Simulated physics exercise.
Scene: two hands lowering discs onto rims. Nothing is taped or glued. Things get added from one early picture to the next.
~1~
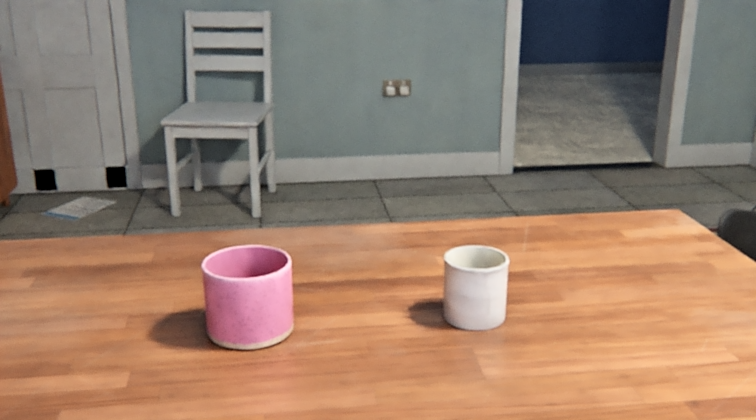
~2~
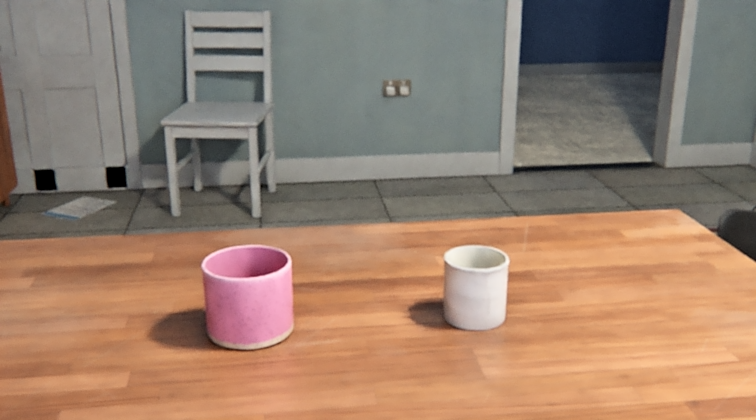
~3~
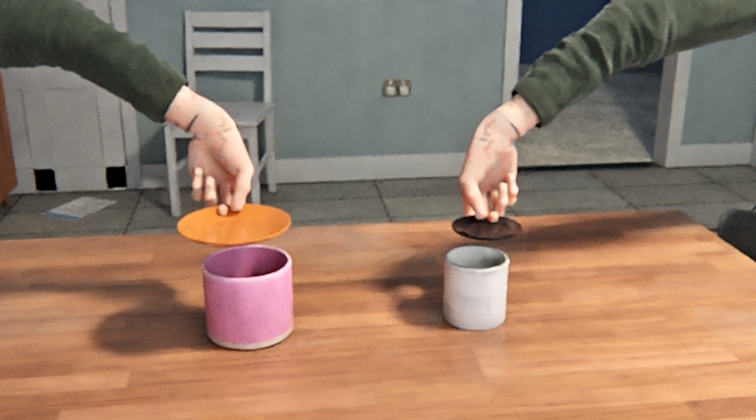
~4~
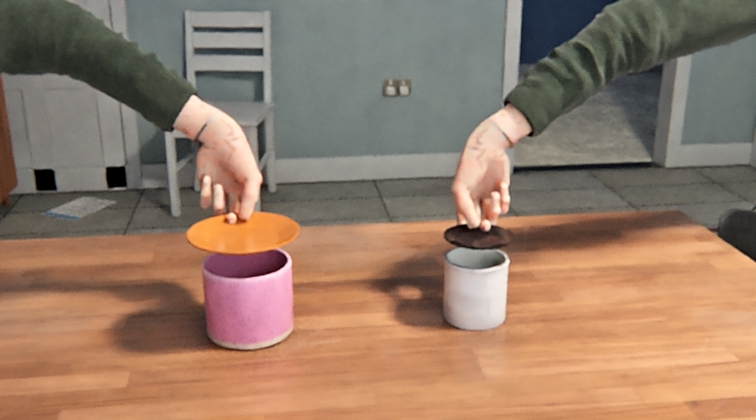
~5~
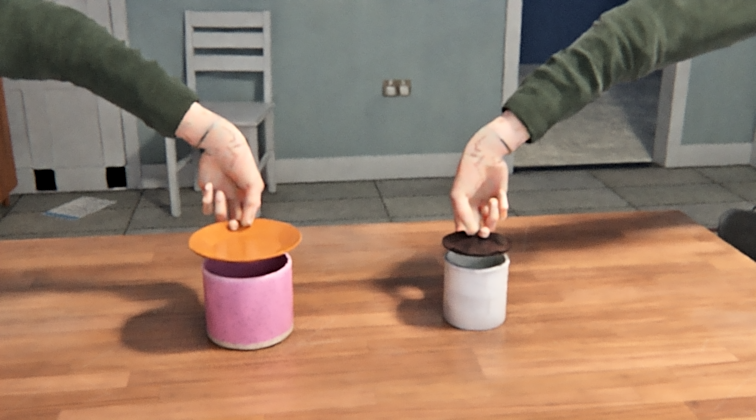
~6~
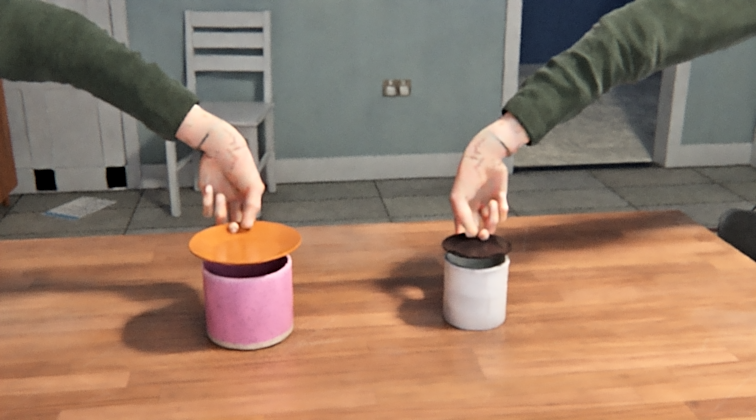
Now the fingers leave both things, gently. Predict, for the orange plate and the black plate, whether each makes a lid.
The orange plate makes a lid, the black plate makes a lid.
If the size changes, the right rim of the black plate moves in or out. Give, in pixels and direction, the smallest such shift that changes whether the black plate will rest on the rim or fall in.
4 pixels to the left.
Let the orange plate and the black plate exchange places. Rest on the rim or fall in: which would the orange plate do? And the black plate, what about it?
The orange plate works as a lid; the black plate goes in.
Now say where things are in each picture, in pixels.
Right pot (475, 287), in the first picture.
Left mug (249, 296), in the second picture.
Still on the way; orange plate (235, 228); right pot (475, 287), in the third picture.
Still on the way; black plate (478, 239); left mug (249, 296), in the fourth picture.
Still on the way; orange plate (246, 244); right pot (475, 287), in the fifth picture.
In place, still held; orange plate (246, 246); black plate (477, 248); left mug (249, 296), in the sixth picture.
Then, 0.10 s on from there, orange plate moving near (246, 255); black plate moving near (476, 253).
In the end, the orange plate rests on the rim, near (246, 255); the black plate rests on the rim, near (476, 254).
